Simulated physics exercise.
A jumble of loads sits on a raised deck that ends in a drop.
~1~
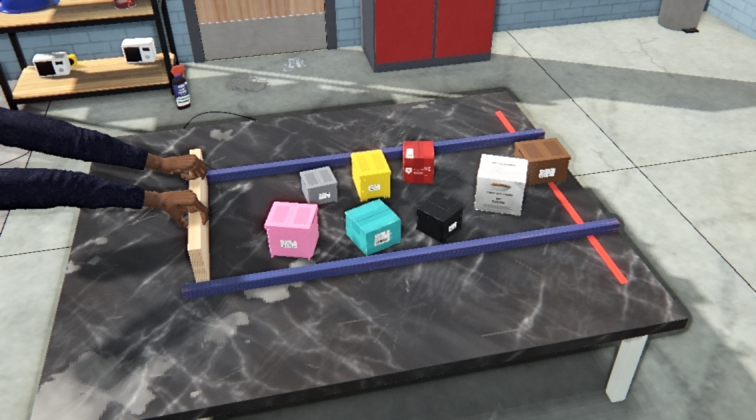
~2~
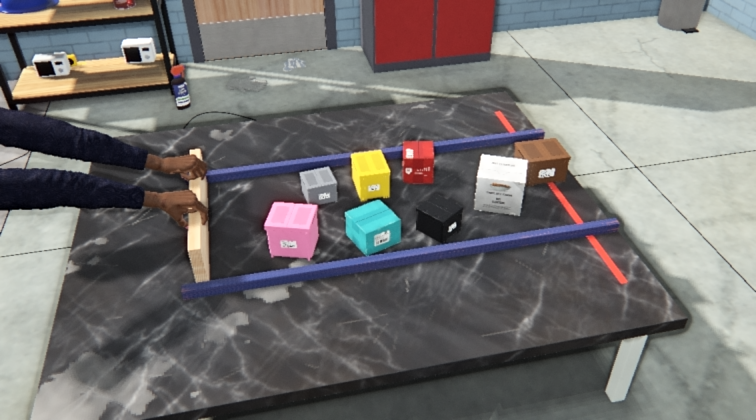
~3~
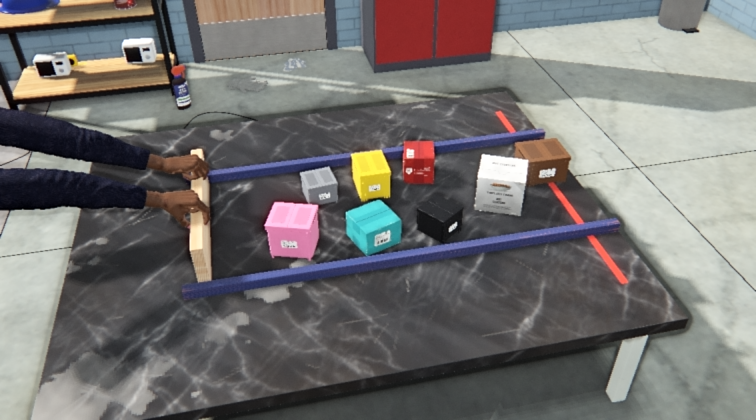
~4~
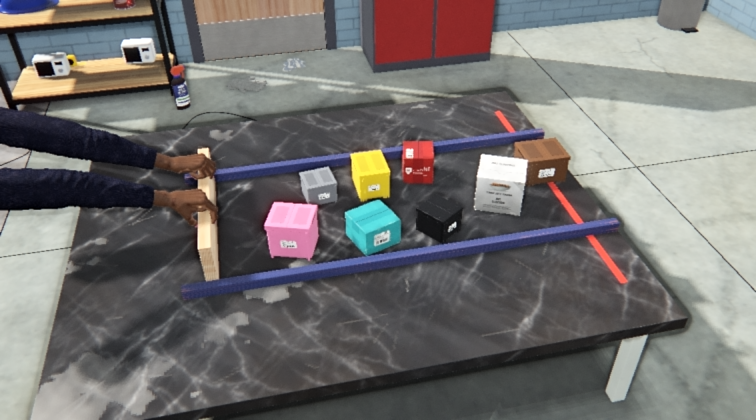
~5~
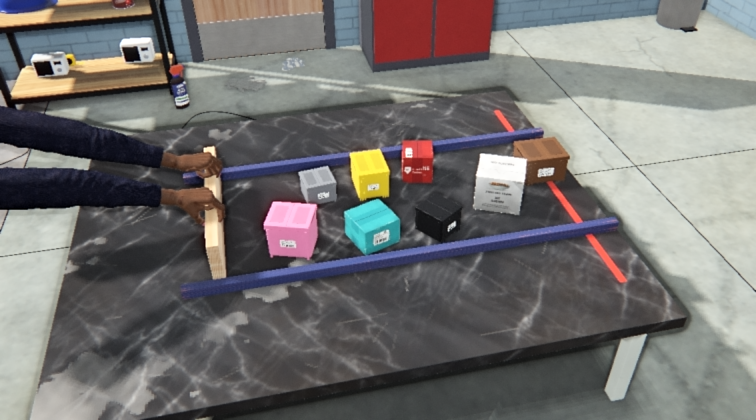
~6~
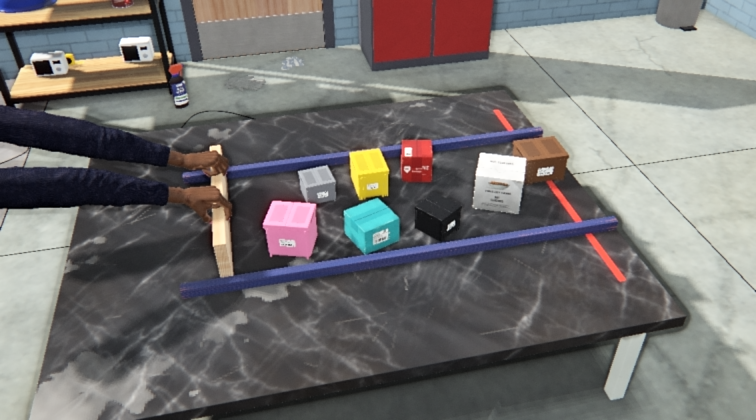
A wooden plank, held by two hands, slid slowly a short way to the right between two blue rails on a dark table, while the eight colourful boxes in front of it stayed put.
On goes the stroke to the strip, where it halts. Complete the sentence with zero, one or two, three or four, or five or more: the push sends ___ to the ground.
The push sends five or more to the ground.
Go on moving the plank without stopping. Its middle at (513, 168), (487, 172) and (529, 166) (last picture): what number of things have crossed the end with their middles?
Past-the-end tally - position 1: 3, position 2: 1, position 3: 5.
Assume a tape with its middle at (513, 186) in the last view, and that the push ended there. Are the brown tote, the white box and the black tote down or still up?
Well, the brown tote leaves the top, the white box hangs in there, and the black tote leaves the top.
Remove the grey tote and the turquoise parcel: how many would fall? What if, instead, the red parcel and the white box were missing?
The number is 4 for the first case and 4 for the second.
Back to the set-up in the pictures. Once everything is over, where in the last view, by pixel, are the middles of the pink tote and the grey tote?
They come to rest around (585, 183) and (551, 154).
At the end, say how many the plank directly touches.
It's touching 2 at the end.
Soon after, none off yet; brown tote at rest near (539, 160); white box at rest near (499, 183); red parcel at rest near (417, 161).
After that, none off yet; brown tote at rest near (539, 160); white box at rest near (500, 183); red parcel displaced well along near (472, 153).
And then, none off yet; brown tote tilting a little near (580, 157); white box displaced about its own width near (555, 172); red parcel displaced well along near (542, 140).
In the end, the number that fall off is five or more; gone, turquoise parcel, yellow tote, black tote, red parcel, white box and brown tote.
